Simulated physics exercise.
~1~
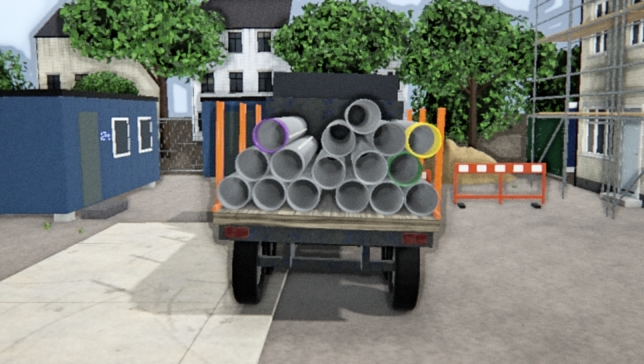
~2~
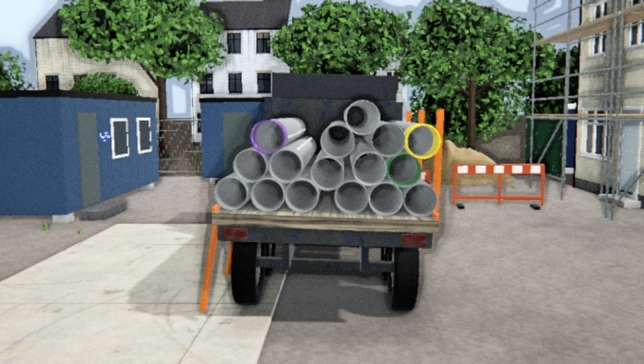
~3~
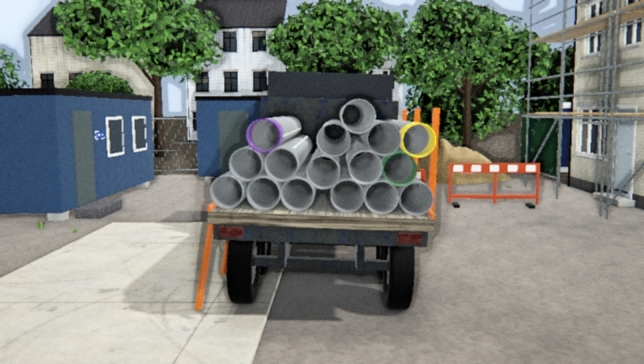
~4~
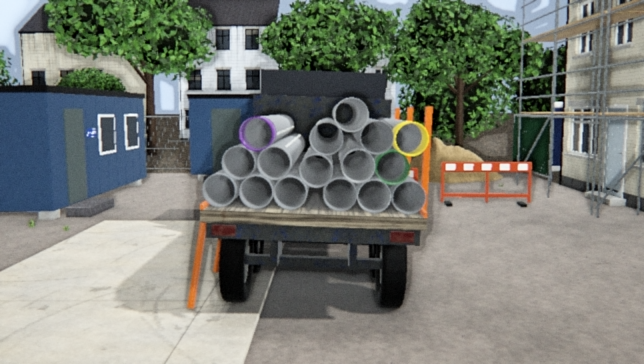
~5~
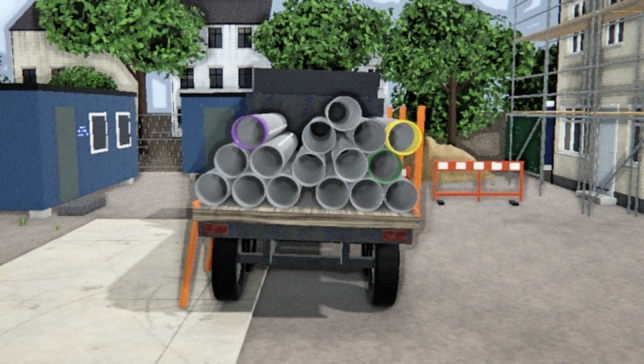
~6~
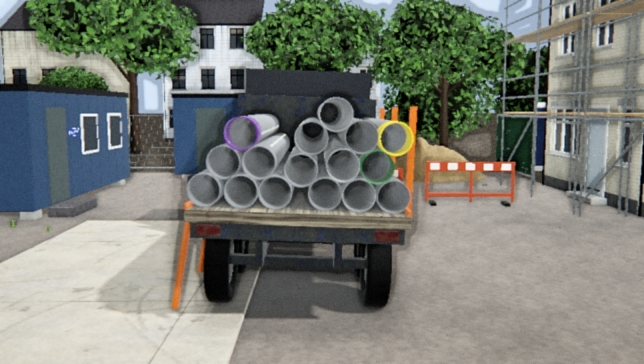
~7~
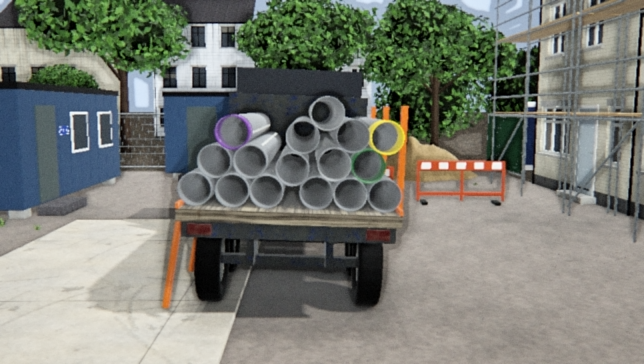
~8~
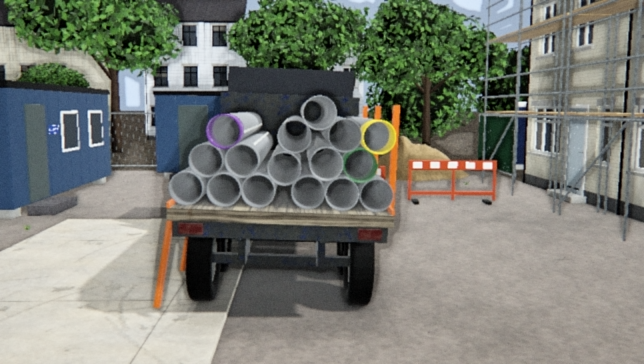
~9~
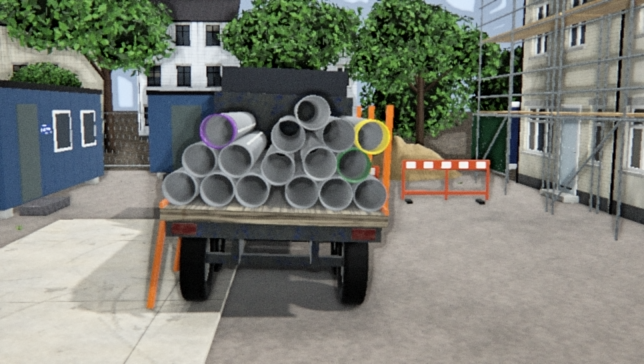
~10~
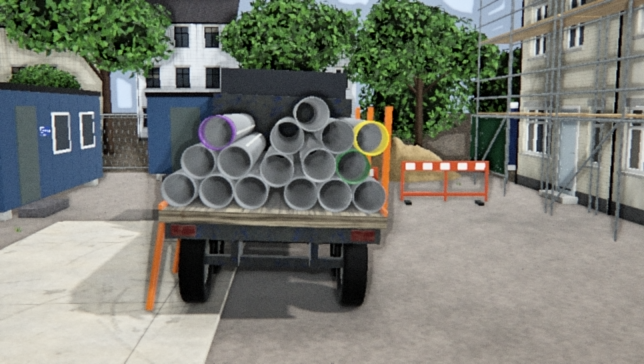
A parked flatbed lorry's left posts swing down, but its stacked grey pipes stay put.
